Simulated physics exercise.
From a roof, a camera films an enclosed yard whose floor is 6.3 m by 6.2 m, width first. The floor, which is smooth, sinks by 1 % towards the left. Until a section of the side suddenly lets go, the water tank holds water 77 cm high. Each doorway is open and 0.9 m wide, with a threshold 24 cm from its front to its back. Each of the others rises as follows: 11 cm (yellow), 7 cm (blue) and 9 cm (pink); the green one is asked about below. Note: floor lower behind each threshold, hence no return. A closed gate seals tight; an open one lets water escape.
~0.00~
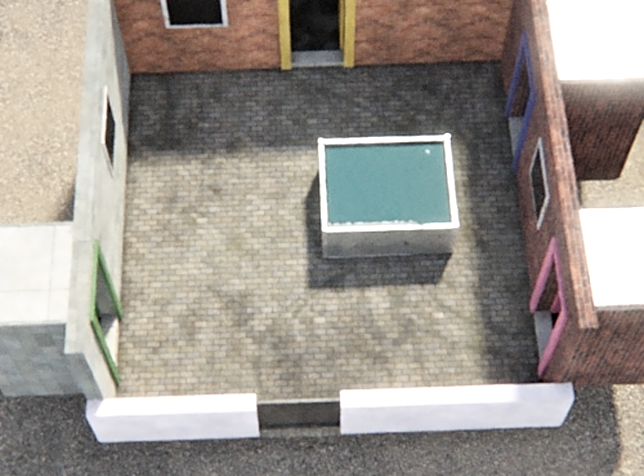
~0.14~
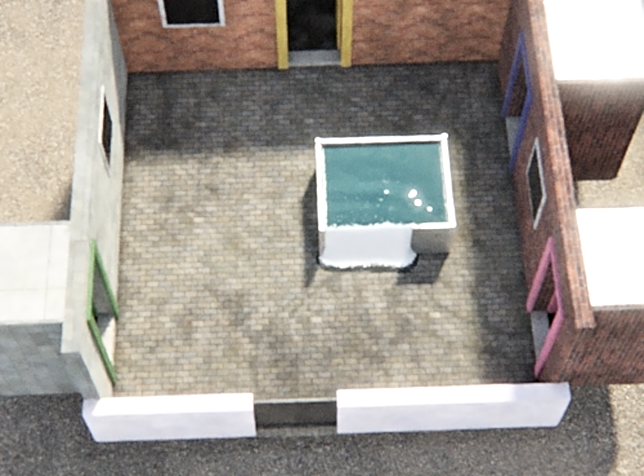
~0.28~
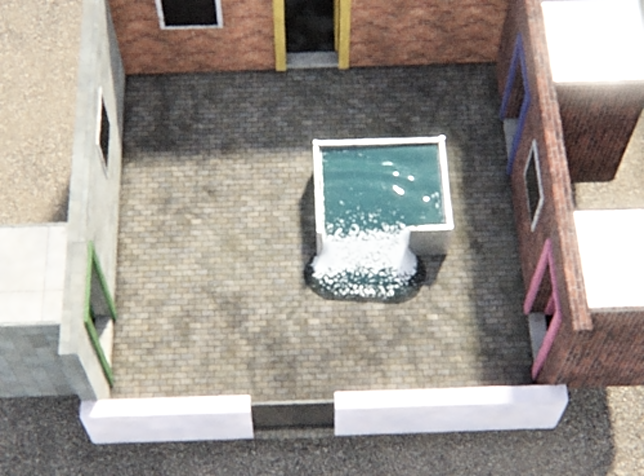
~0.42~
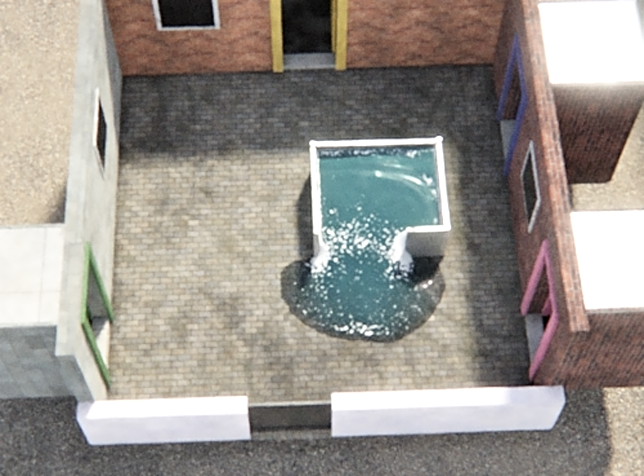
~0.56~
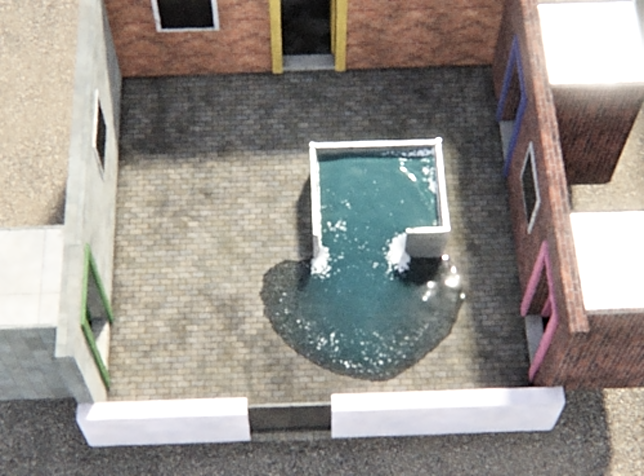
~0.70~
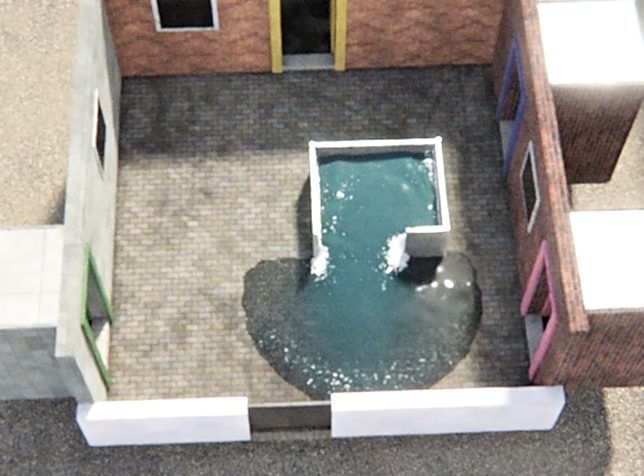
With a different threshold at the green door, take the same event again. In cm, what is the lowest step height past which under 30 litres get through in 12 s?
Close to 17 cm is just enough.
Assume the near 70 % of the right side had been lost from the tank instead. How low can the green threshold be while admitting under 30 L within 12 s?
With that break, close to 9.0 cm.
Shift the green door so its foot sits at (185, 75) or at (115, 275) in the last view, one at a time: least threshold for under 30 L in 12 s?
About 8.0 and 5.5 cm.
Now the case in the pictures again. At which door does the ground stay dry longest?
Yellow.
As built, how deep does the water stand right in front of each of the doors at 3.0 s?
Green door 25 cm, yellow door 0 cm, blue door 0 cm, pink door 16 cm.
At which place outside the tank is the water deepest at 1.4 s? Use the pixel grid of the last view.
Look close to (352, 402).
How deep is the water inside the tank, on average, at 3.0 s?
About 19 centimetres.
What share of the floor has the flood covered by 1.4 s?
I'd estimate about 30 percent.
After 1.4 s water covers 30 % of the floor, deepest (41 cm) near (352, 402); it has not reached the green door.
After 3.0 s water covers 40 % of the floor, deepest (33 cm) near (106, 423); 25 cm at the green door, 4 litres in over its 21 cm threshold.
After 12.0 s water covers 95 % of the floor, deepest (12 cm) near (117, 179); 8 cm at the green door, 12 litres in over its 21 cm threshold.
At the green door as built, the water arrived by 2.3 s and peaked near 25 cm at 3.0 s.
With a threshold of 15 cm, 48 litres would have come in within the 12 s; with 20.5 cm, 13 litres. So under 30 litres takes about 17 cm.
